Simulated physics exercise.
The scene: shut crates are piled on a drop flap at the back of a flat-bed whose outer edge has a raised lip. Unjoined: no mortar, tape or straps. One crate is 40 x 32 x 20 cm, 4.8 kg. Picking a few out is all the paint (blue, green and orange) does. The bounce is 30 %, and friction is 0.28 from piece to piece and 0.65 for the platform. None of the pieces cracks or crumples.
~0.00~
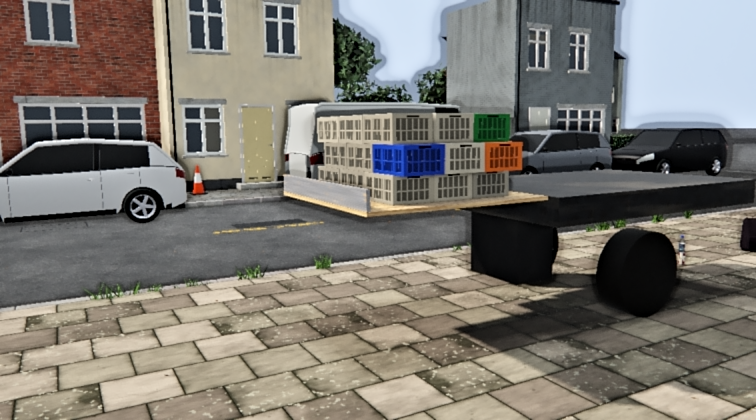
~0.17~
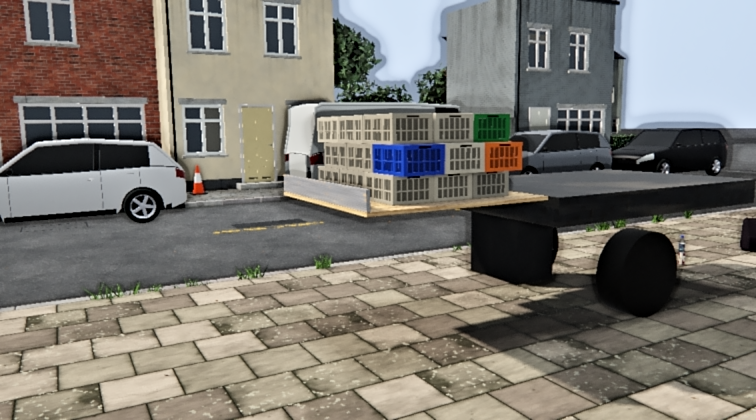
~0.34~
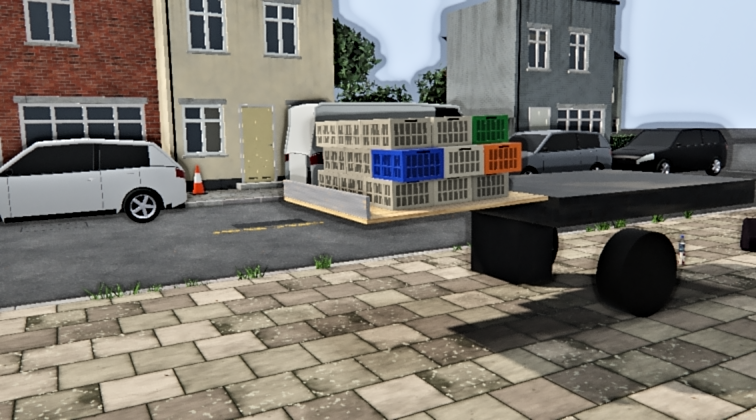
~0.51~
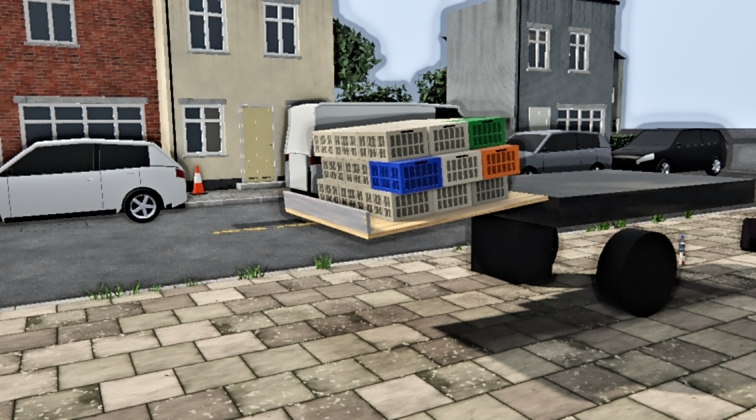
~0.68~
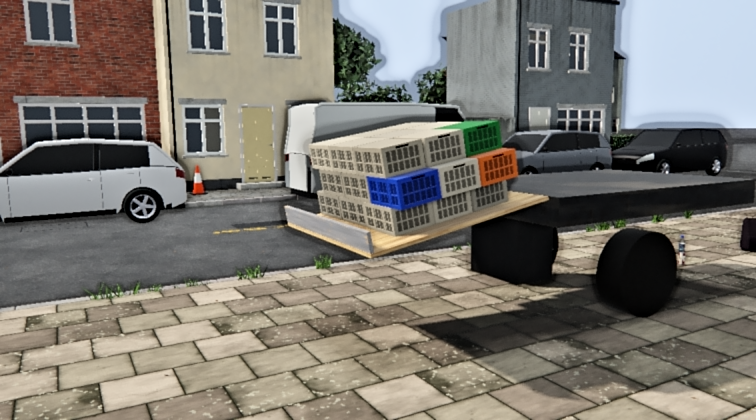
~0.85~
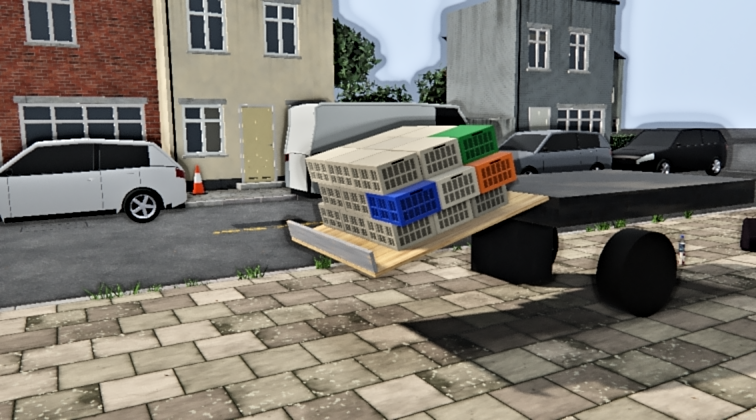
A drop flap at the back of a flat-bed, stacked with pale crates and single blue, green and orange ones, is level at first, then tilts steadily downward at its lipped outer edge, the pile leaning with it and staying in place.
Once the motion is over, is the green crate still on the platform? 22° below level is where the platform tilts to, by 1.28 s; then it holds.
Yes: My guess is it does not come off.
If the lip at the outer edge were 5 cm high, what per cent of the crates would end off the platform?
Result under that change: 50 per cent.
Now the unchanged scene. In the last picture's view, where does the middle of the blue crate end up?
End point in last frame: Roughly (369, 247).
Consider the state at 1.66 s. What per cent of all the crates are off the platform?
By then, 10 per cent.
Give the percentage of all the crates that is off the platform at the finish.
Near enough 30 per cent of them, I reckon.
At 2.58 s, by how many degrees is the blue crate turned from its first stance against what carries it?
Roughly 30°.
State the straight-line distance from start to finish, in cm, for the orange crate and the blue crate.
Orange ends up 20 cm away; blue ends up 60 cm away.
Around 1.12 s, slope 21°; none of the 27 crates off the platform, 17 disturbed; green crate displaced 43 mm; blue crate displaced 29 mm.
Around 1.66 s, slope 22°; 3 of the 27 crates off the platform; green crate tipped 27°; blue crate tipped 26°.
Around 2.58 s, slope 22°; 6 of the 27 crates off the platform; green crate tipped 31°; blue crate tipped 30°.
Finally (3.7 s), slope 22°; 8 of the 27 crates off the platform; green crate tipped 31°; blue crate tipped 32°; orange crate displaced 36 mm. Seen by the last camera, middles, green crate near (428, 178), blue crate near (369, 247).
